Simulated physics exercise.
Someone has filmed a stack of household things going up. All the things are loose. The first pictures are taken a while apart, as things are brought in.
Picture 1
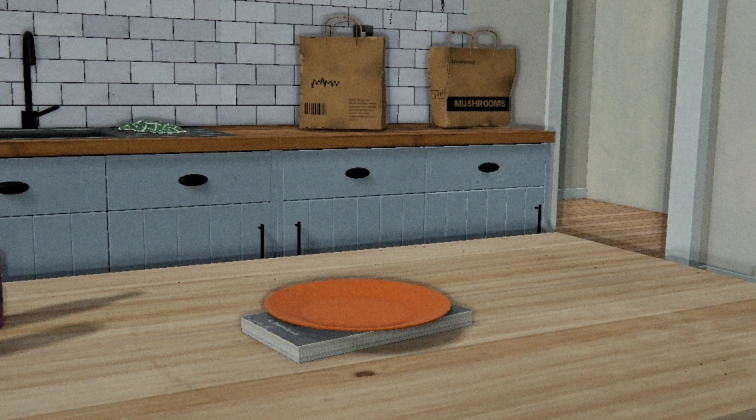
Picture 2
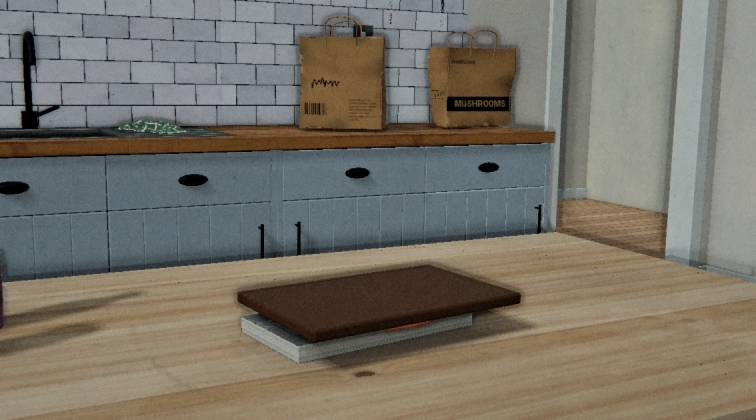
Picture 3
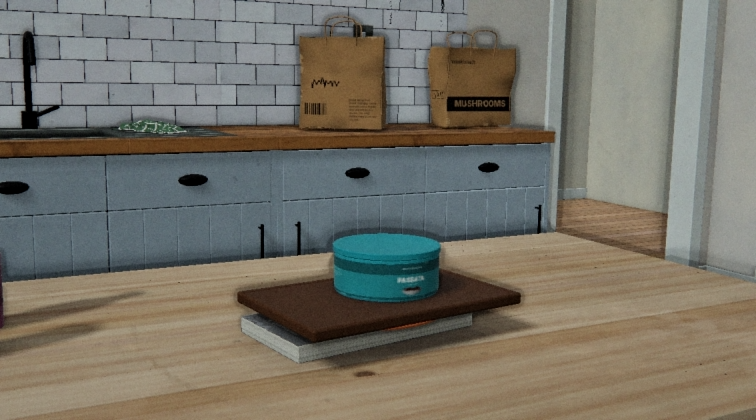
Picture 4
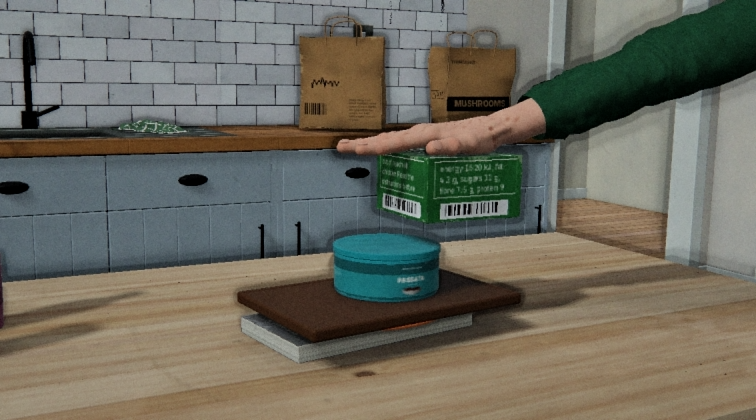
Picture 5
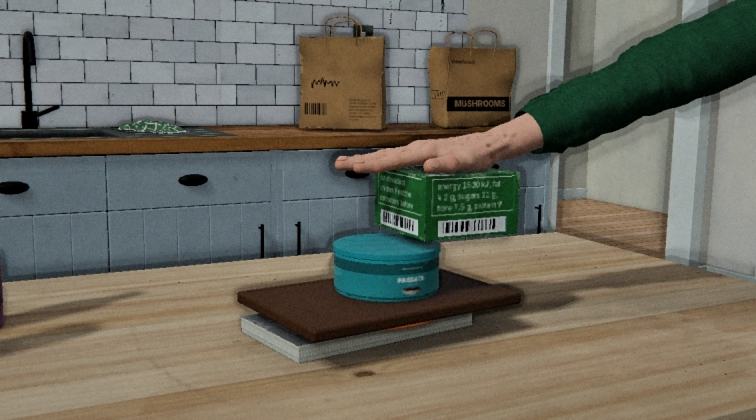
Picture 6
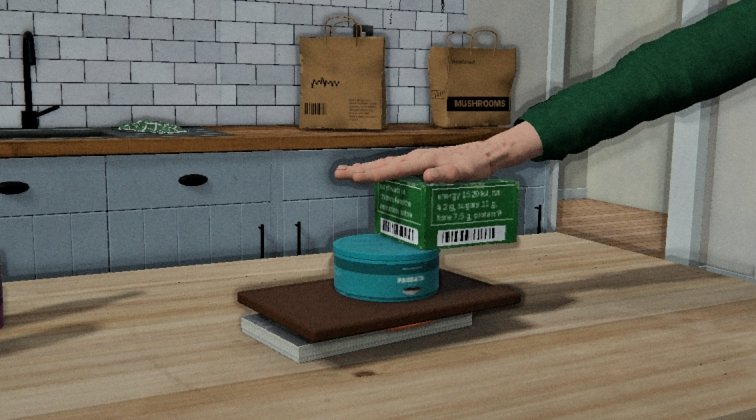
Green box being lowered by a hand onto a turquoise tub, after a brown board and the tub appear above an orange plate.
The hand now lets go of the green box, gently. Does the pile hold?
Outcome: The pile loses its balance.
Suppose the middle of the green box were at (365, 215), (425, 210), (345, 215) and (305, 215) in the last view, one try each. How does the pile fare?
First, it keeps its balance; second, it keeps its balance; third, it holds; fourth, it gives way.
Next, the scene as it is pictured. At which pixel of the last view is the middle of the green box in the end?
Around (568, 279).
Then, 0.40 s on from there, green box turned 58° from how it was put near (474, 221).
Then, 0.70 s on from there, green box now fallen.
Then, 0.80 s on from there, things are still on the move.
In the end, fallen, green box; the other 6 unmoved. At the end, from the last picture's camera, green box near (568, 278). The pile comes apart.
